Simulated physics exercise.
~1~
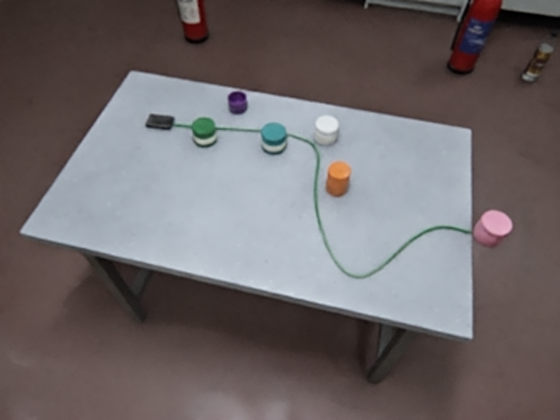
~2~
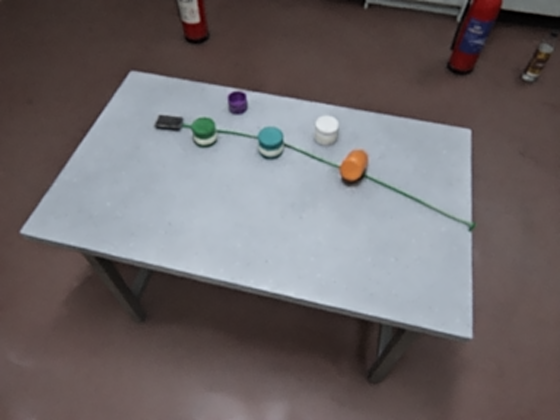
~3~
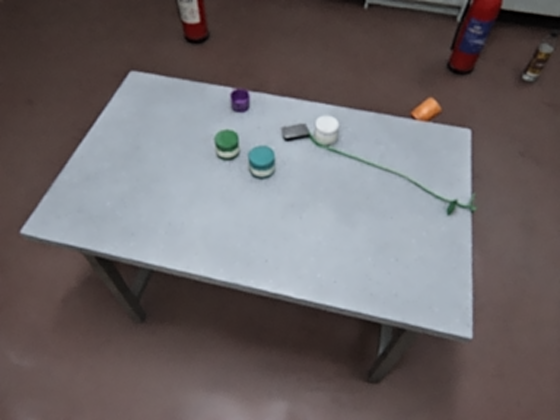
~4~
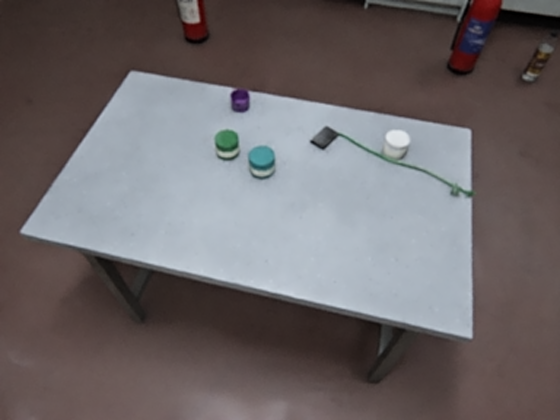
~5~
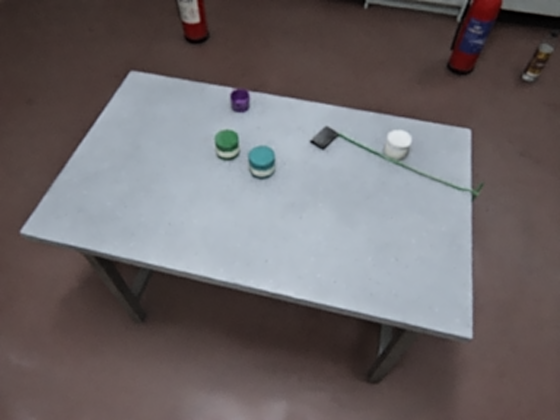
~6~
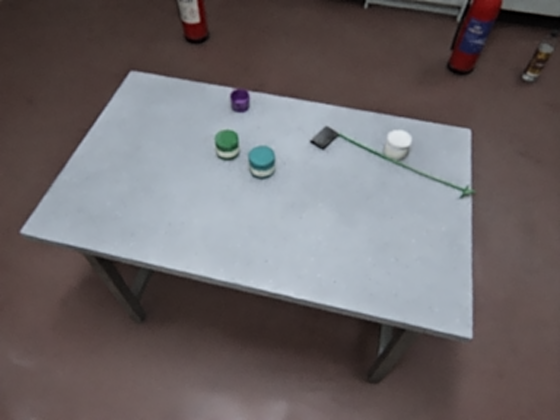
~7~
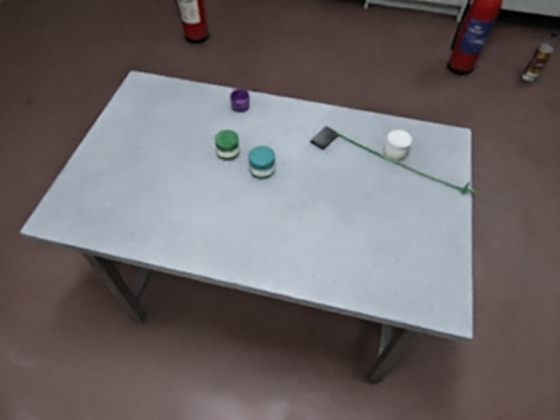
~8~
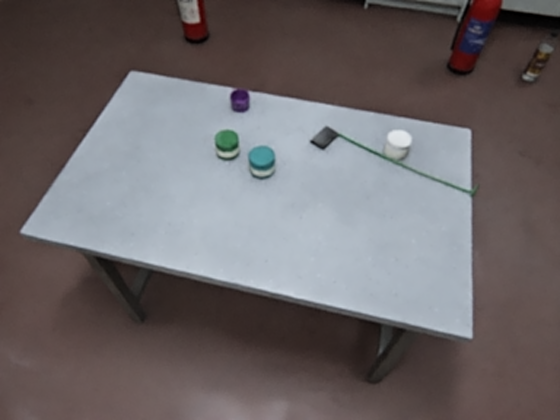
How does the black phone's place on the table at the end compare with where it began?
The black phone starts near the far left corner of the table, to the left of the green tin. By the end it lies well to the right, between the teal tin and the white tin, still on the table.
